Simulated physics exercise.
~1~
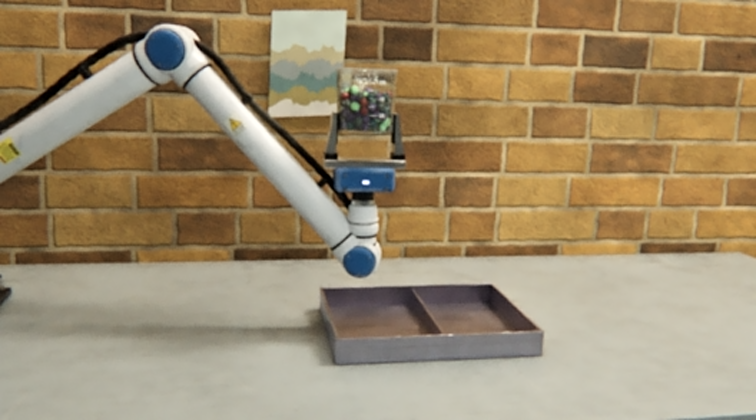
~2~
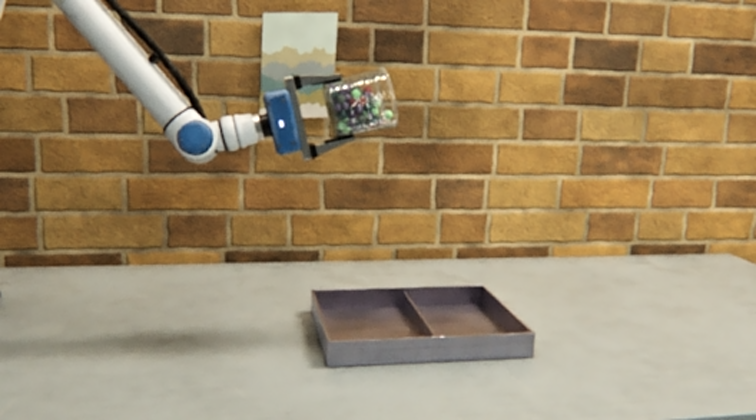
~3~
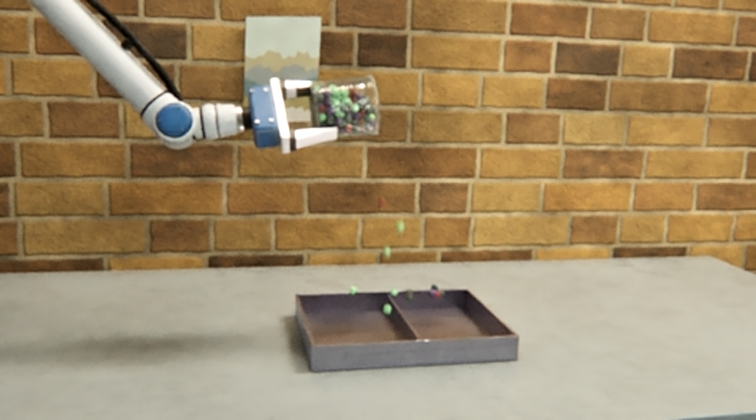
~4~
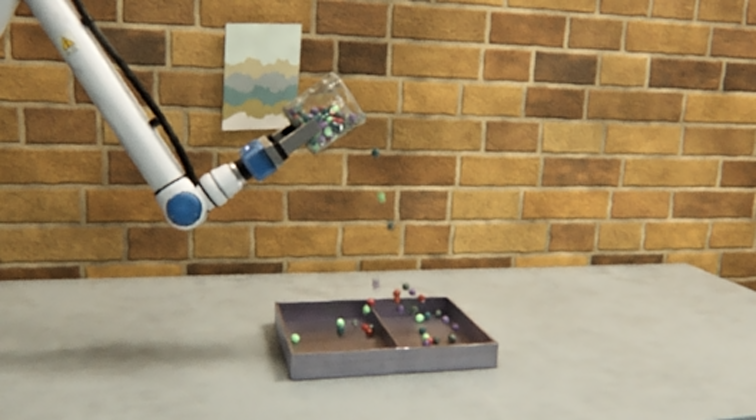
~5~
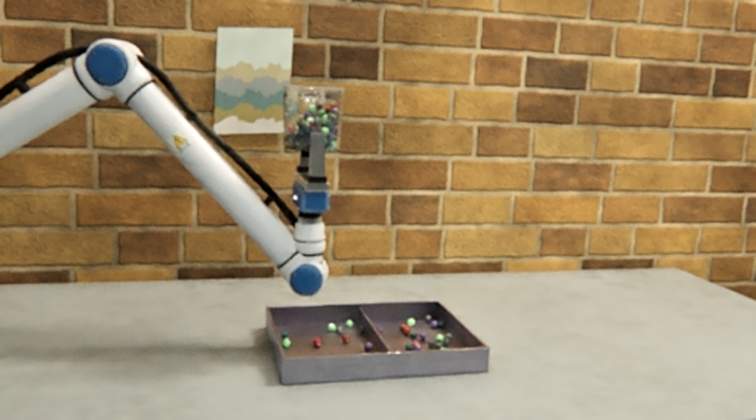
A robot arm tips a clear tumbler, spills some colourful sweets into a divided tray, then rights it.
